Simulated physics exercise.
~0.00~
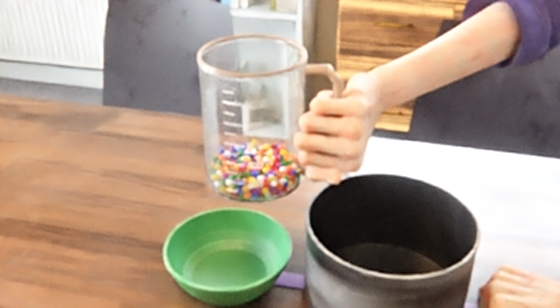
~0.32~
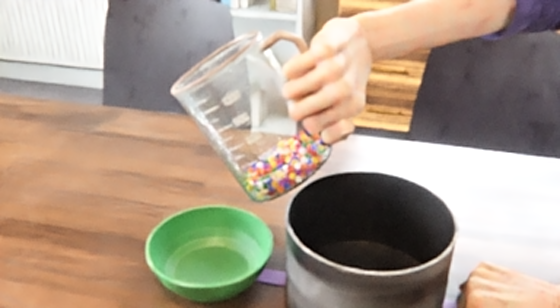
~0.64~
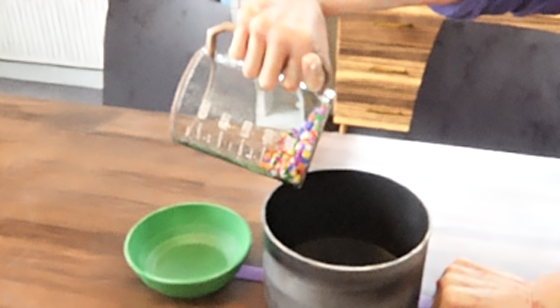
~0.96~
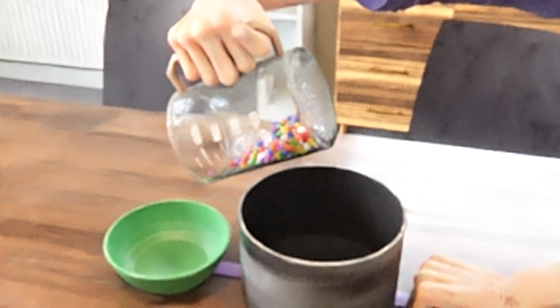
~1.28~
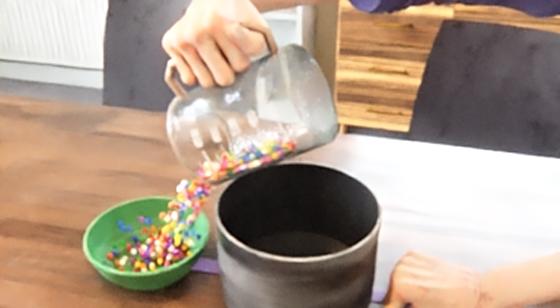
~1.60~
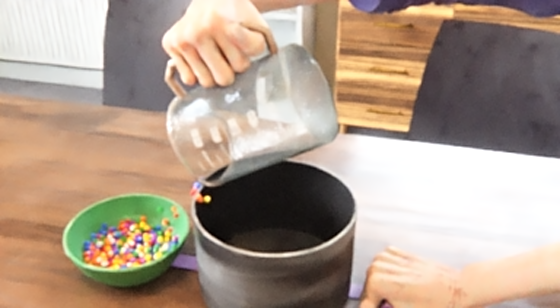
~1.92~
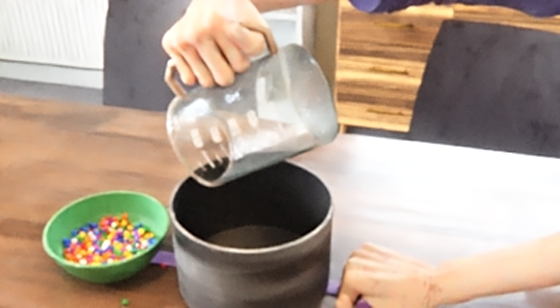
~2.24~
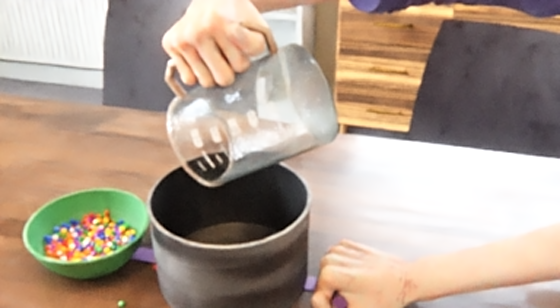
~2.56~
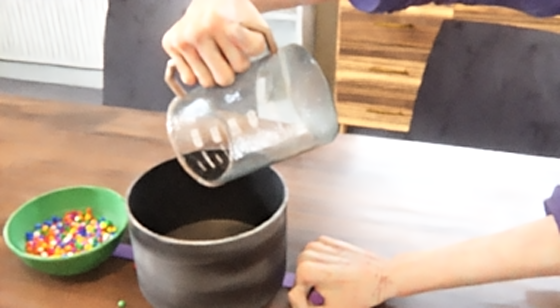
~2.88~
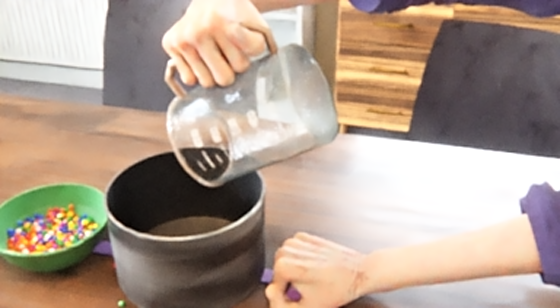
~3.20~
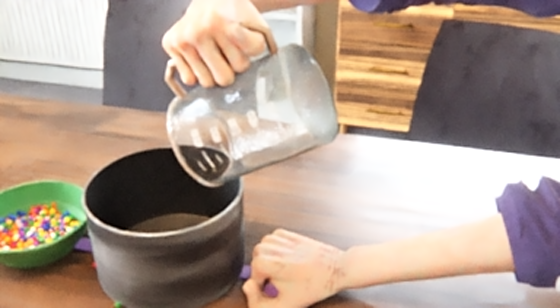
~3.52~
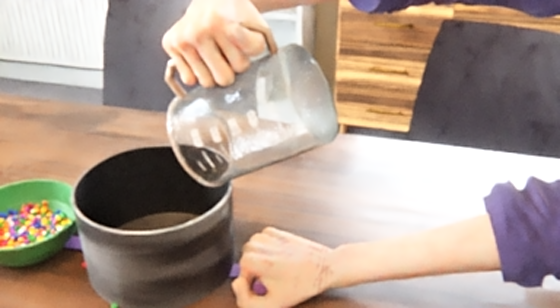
At first, a hand holds a clear jug of colourful beads upright above a wooden table, where a green bowl and a black pot stand side by side. The jug tips steadily over toward the left while the other hand draws the bowl and pot leftward together. As the jug tilts past its side, the beads spill out in a stream and land in the green bowl. The jug empties and is held tilted, while the containers keep sliding left, then slow down. In the end, the beads fill the bottom of the green bowl, and the black pot holds none.
